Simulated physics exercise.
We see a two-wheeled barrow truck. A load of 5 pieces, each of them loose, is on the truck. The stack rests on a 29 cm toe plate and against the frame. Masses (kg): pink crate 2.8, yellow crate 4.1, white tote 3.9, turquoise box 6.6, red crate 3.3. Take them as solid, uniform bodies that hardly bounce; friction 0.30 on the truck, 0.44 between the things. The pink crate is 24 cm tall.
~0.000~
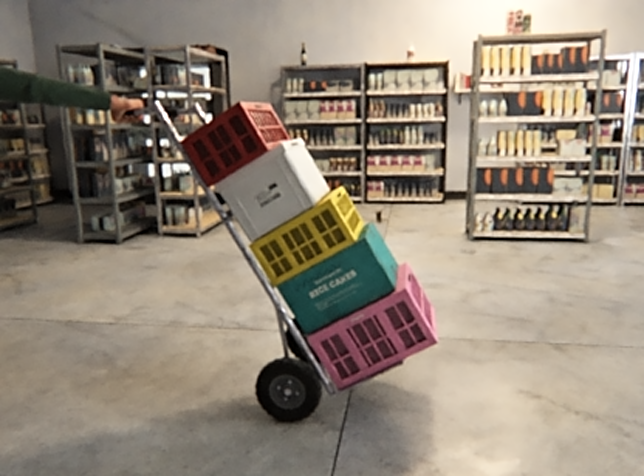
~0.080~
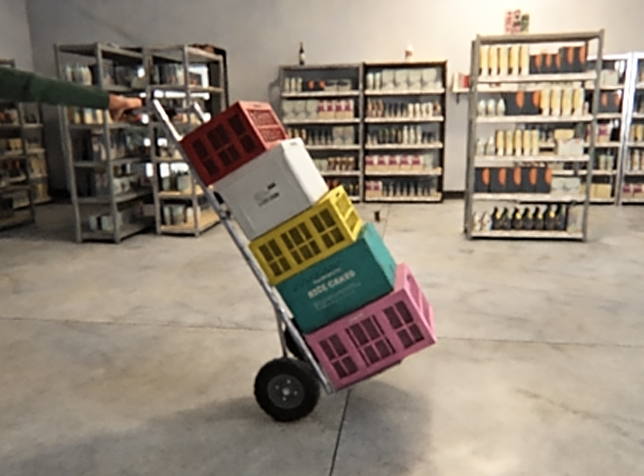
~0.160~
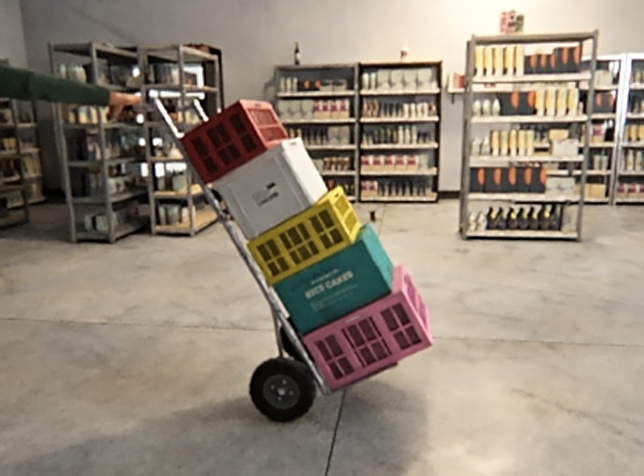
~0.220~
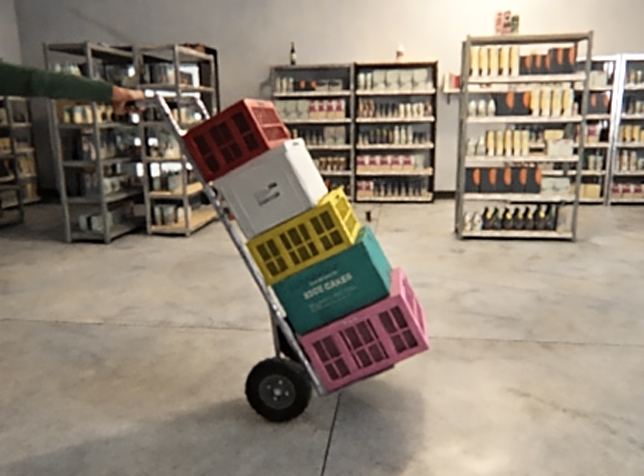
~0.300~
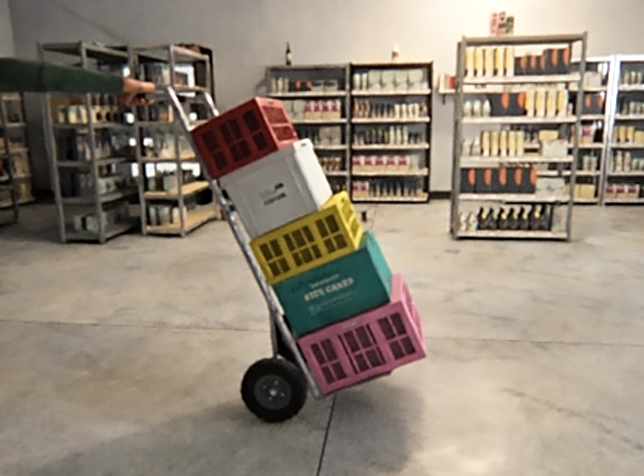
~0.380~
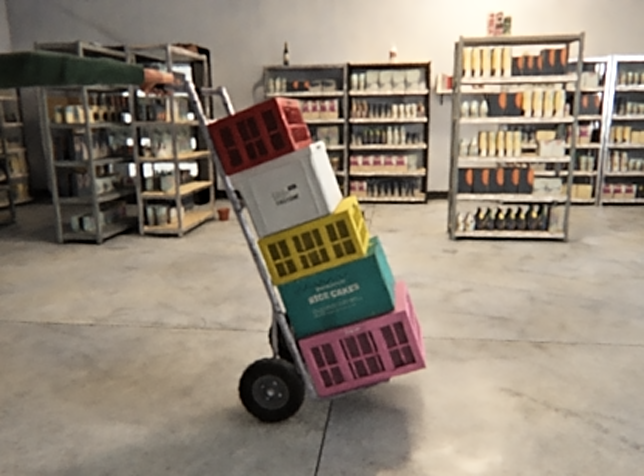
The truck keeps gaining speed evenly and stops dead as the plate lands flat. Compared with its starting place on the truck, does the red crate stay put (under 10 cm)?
The red crate ends elsewhere.
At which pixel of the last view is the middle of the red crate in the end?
At about (412, 144).
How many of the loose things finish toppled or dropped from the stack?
That comes to 0.
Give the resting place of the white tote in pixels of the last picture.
Near (387, 204).
Around 0.68 s, truck upright; red crate tipped 4° against what carries it near (366, 142); white tote tipped 4° against what carries it; yellow crate tipped 4° against what carries it.
Around 0.88 s, truck upright; red crate tipped 7° against what carries it near (416, 144); white tote tipped 7° against what carries it; yellow crate tipped 7° against what carries it.
Finally (1.9 s), not toppled but over 10 cm from the start, white tote and red crate; the other 3 still in place (within 10 cm). In the last view, red crate near (412, 144).
